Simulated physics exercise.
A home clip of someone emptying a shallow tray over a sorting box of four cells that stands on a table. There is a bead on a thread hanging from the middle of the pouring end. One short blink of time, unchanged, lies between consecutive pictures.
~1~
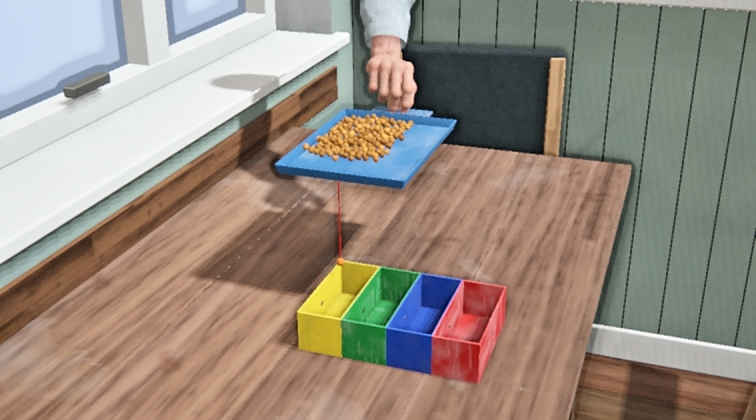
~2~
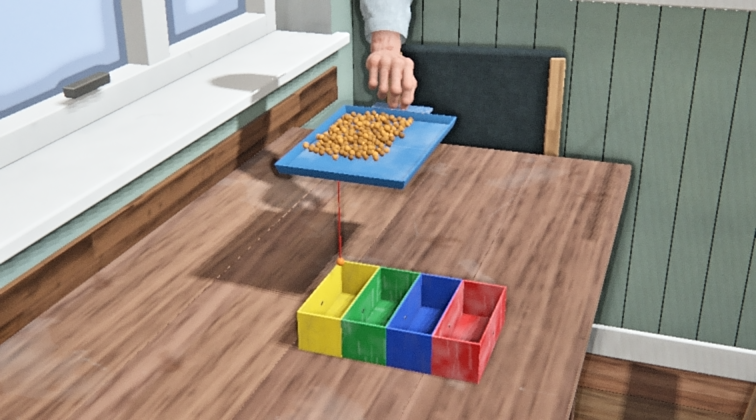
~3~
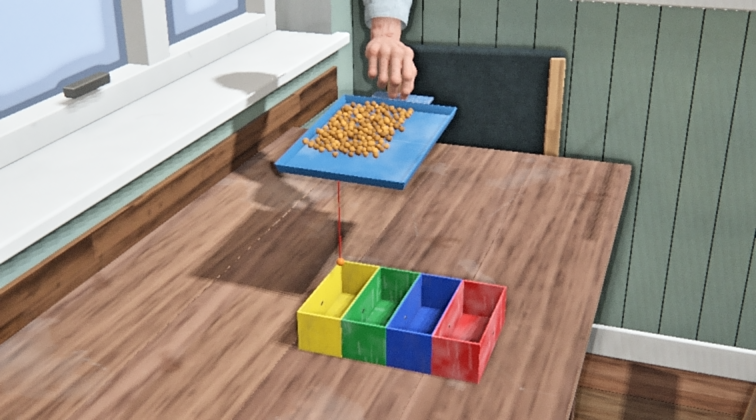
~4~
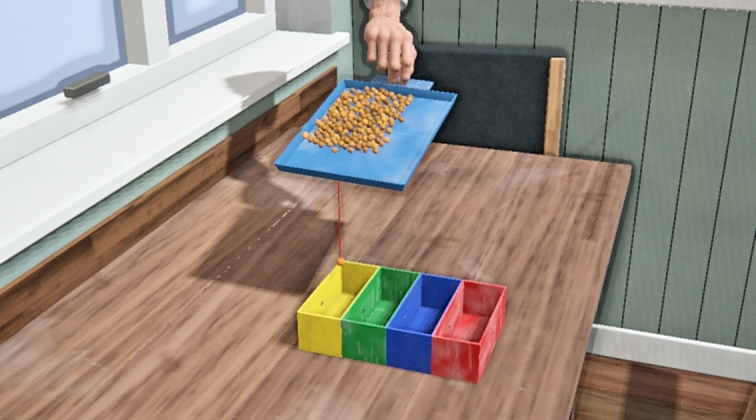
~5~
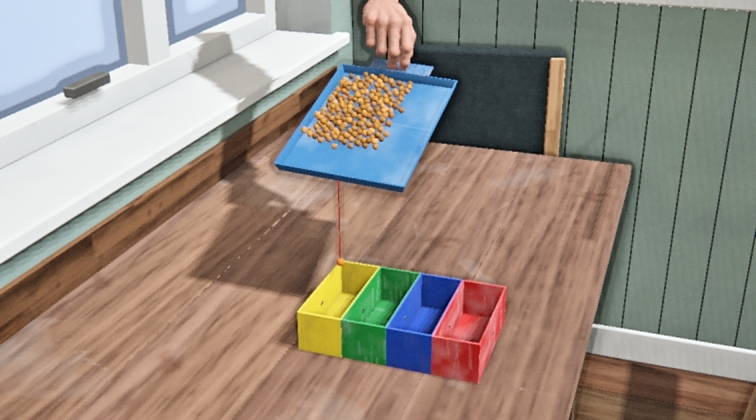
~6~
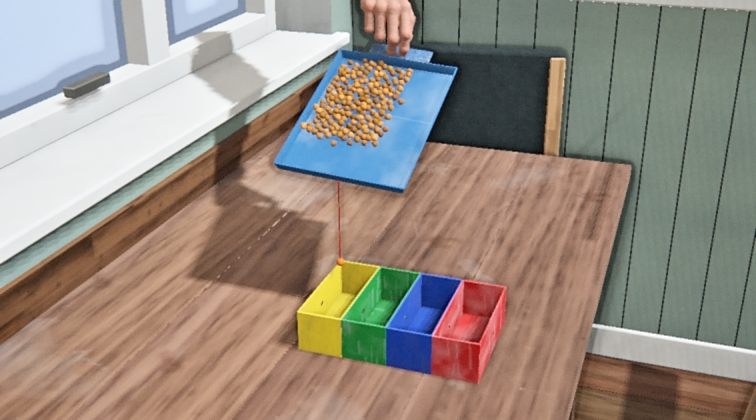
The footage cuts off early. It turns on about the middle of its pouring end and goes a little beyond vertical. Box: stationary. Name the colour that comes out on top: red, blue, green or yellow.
Green comes out on top.
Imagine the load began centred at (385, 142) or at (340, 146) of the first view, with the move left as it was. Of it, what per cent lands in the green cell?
In order, 50 % then 40 %.
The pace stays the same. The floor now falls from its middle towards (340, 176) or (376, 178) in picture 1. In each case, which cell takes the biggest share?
First try: The yellow cell; second try: That green cell.
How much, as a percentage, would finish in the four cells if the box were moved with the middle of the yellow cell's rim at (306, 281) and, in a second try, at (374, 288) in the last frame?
In order: 90 per cent and 60 per cent.
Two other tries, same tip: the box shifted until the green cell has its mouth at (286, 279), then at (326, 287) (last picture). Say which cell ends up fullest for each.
First place: That red cell; second place: The blue one.
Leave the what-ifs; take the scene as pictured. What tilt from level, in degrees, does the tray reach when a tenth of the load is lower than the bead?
Roughly 75 degrees from level.
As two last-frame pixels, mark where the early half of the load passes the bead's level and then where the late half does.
I'd place the first part at (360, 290) and the rest at (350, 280).
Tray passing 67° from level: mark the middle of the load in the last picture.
Close to (353, 170).
Just after the last frame, tray tipped steeply; the larger part on the tray; about a tenth falling or outside the box.
A moment on, tray tipped past a quarter turn; roughly a third on the tray; roughly a quarter in the green cell; about a tenth in the yellow cell; about a tenth in the blue cell; roughly a quarter falling or outside the box.
Further on, tray tipped past a quarter turn; roughly a third in the green cell; roughly a quarter in the yellow cell; about a tenth in the blue cell; roughly a quarter falling or outside the box.
When it is over, tray tipped past a quarter turn; roughly a third in the green cell; roughly a quarter in the yellow cell; about a tenth in the blue cell; not one in the red cell; roughly a quarter outside the box.
